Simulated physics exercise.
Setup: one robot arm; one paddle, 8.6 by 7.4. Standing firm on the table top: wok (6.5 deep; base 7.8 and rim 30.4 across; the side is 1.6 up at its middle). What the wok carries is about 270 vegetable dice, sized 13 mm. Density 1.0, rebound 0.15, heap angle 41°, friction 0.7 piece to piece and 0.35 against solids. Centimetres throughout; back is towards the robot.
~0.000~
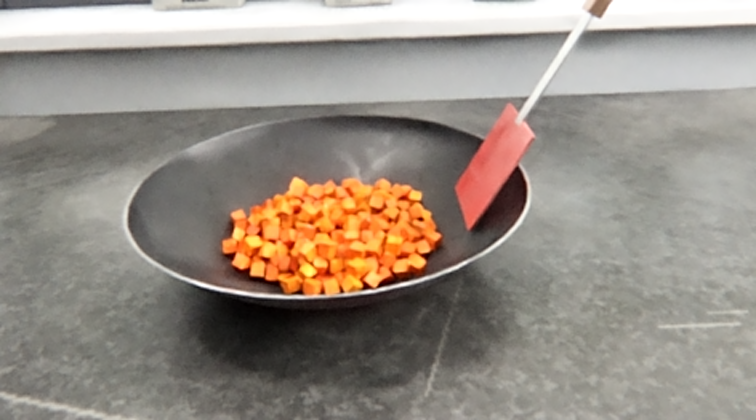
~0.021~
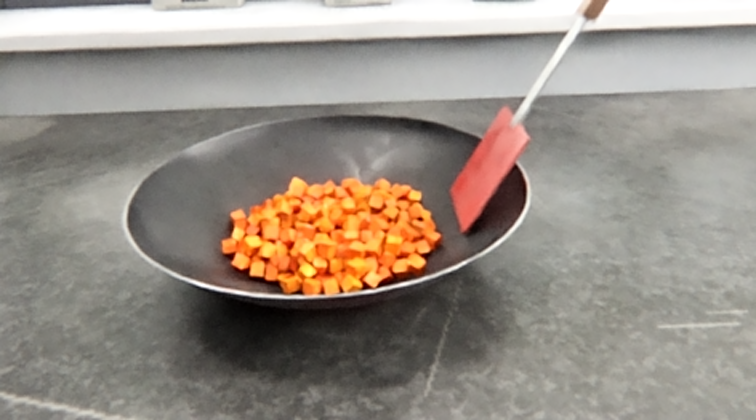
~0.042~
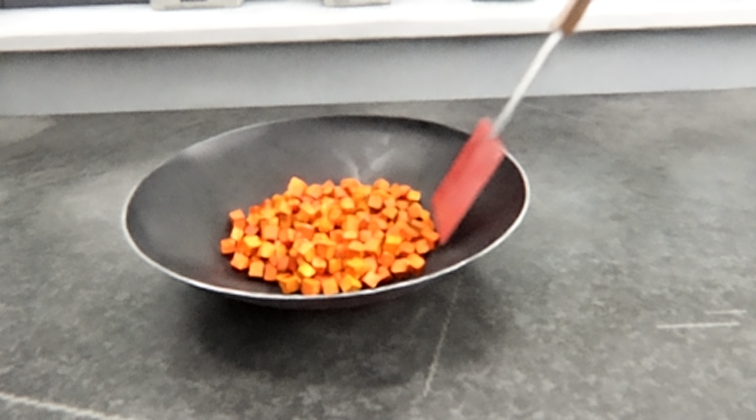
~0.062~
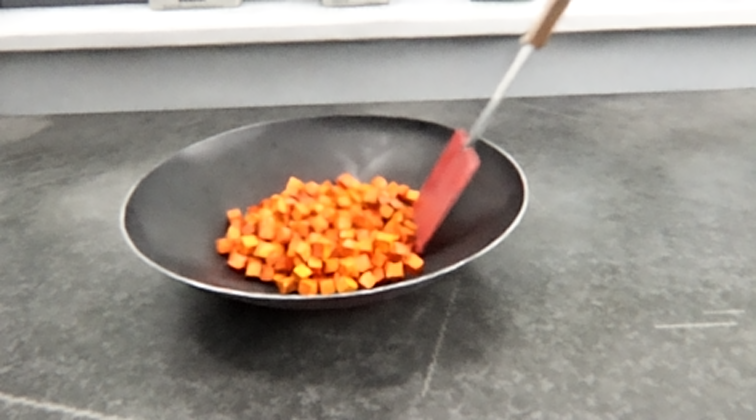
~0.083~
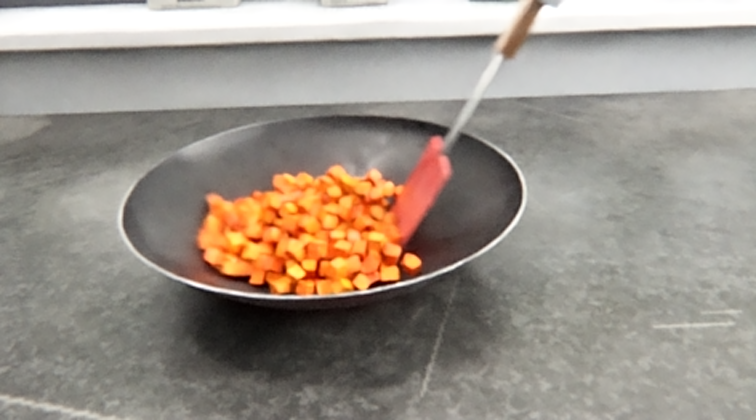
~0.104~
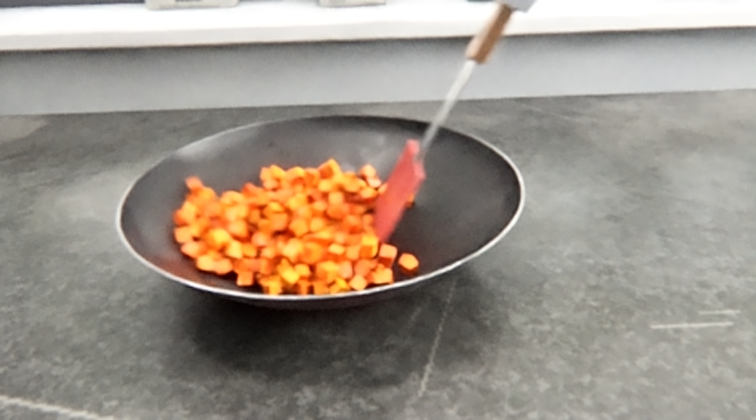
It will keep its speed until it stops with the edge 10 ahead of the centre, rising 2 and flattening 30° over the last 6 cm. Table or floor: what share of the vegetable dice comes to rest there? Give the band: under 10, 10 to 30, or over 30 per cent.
Over 30 per cent.
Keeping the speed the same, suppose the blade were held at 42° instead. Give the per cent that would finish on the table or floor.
It would be near 40 per cent.
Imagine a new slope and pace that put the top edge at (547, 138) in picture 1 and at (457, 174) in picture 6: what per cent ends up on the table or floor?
Around 40 per cent finishes there.
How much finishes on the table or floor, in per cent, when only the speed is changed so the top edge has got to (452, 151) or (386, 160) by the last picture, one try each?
I'd estimate close to 20 and 45 in a hundred.
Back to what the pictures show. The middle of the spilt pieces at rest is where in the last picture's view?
(23, 248) or thereabouts.
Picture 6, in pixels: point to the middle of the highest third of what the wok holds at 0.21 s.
Roughly pixel (182, 193).
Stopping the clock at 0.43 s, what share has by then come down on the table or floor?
About 30 per cent.
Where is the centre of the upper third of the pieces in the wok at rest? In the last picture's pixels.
I'd say around pixel (210, 246).
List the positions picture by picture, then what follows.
Paddle top edge at (521, 119), sloping 61°; upper third of the load around (335, 223), from x 230 to 430, top at y 185; 269 in the wok, in the first picture.
Paddle top edge at (516, 122), sloping 61°; upper third of the load around (334, 223), from x 230 to 430, top at y 185, in the second picture.
Paddle top edge at (494, 134), sloping 61°; upper third of the load around (334, 223), from x 230 to 430, top at y 185, in the third picture.
Paddle top edge at (468, 146), sloping 61°; upper third of the load around (329, 220), from x 225 to 415, top at y 180, in the fourth picture.
Paddle top edge at (442, 153), sloping 61°; upper third of the load around (311, 214), from x 205 to 410, top at y 175, in the fifth picture.
Paddle top edge at (417, 158), sloping 61°; upper third of the load around (285, 212), from x 185 to 410, top at y 170; 269 in the wok, in the sixth picture.
After 0.15 s, sloping 61°, highest piece 7 above the table; 269 in the wok.
After 0.21 s, sloping 51°, highest piece 9 above the table; 266 in the wok, 3 on the blade or in flight.
After 0.43 s, sloping 31°, highest piece 8 above the table; 162 in the wok, 74 on the table or floor, 33 on the blade or in flight.
After 1.48 s, sloping 31°, highest piece 6 above the table; 162 in the wok, 107 on the table or floor.
At rest, 162 in the wok, 107 on the table or floor. That is 40 % on the table or floor.
